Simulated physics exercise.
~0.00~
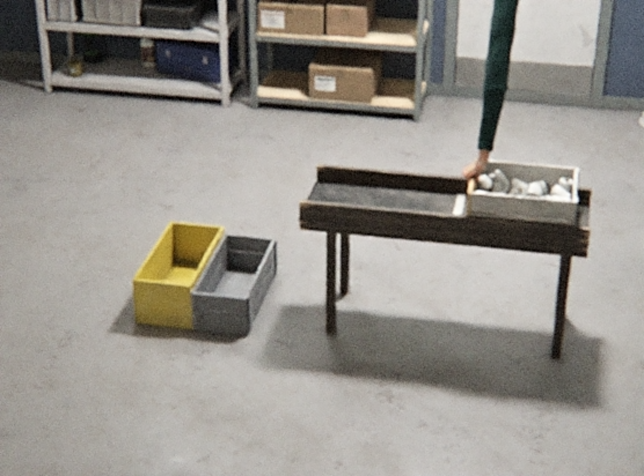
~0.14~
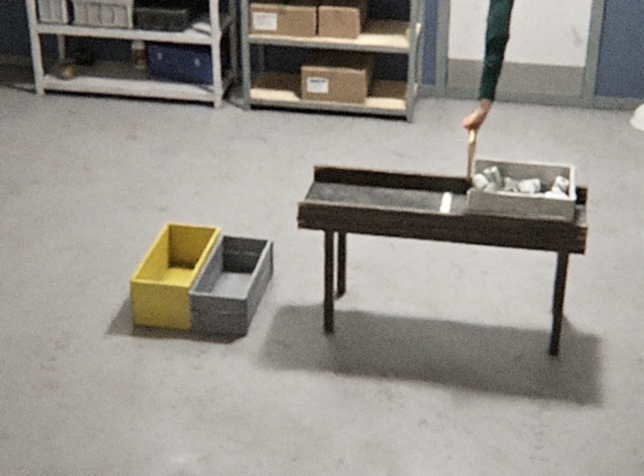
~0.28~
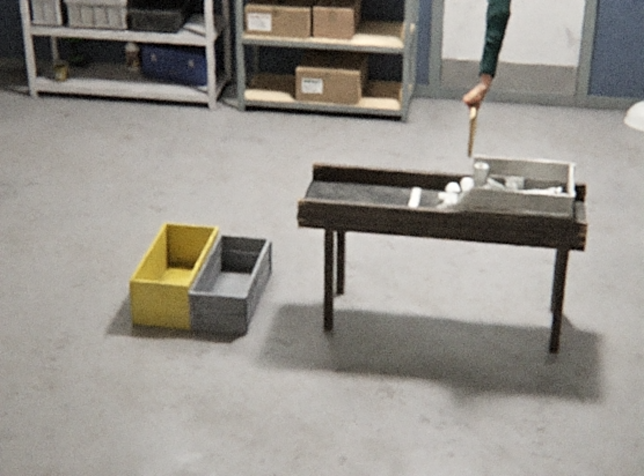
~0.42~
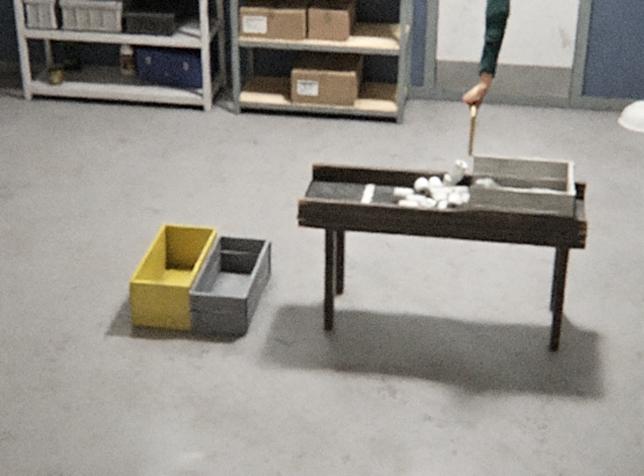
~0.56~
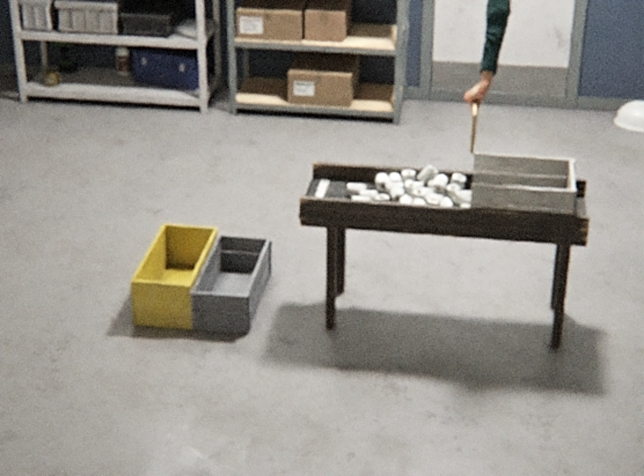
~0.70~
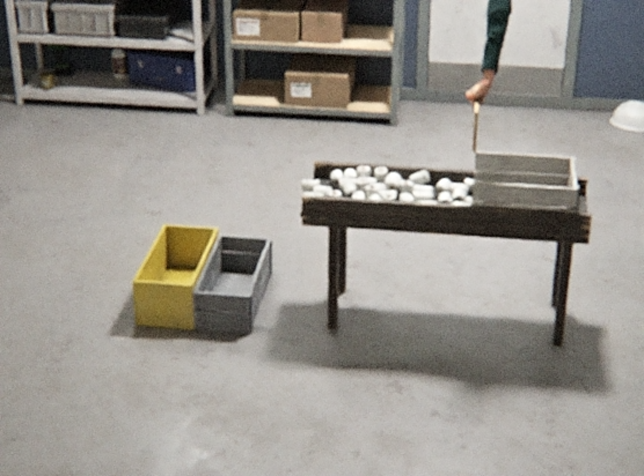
In a storeroom with grey flooring and loaded shelves along the back wall, seen from slightly above as the camera shifts slightly, a dark, table-like belt stands right of a yellow box and a grey bin on the floor. A pale, open-ended pen full of white rolls sits at its right end. A green-sleeved arm lifts a panel from the pen, then the belt carries a pale stripe leftward and the rolls spread out behind it.
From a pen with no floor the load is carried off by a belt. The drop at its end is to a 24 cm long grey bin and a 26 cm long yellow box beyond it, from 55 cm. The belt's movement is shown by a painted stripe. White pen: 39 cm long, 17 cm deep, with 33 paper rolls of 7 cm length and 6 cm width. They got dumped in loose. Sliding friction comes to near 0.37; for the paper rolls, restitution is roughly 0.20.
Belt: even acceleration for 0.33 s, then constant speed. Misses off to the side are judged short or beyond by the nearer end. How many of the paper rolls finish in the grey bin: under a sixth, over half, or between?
Count for the grey bin: Beyond one half of the items land there.
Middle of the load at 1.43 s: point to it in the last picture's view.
Estimated middle - around (229, 283).
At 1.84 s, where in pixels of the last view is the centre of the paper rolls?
Look around pixel (235, 291).
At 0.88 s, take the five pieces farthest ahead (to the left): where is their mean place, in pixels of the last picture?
The five leading pieces sit around (262, 206).
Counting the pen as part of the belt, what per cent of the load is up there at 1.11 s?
That would be about 20 per cent.
After 0.88 s, 21 on the belt and 12 in the air.
After 1.11 s, 8 in the grey bin, 6 on the belt and 19 in the air.
After 1.43 s, 28 in the grey bin and 5 in the air.
Outcome (at 1.84 s), 33 in the grey bin. Asked share, 33 of 33, 100 per cent.
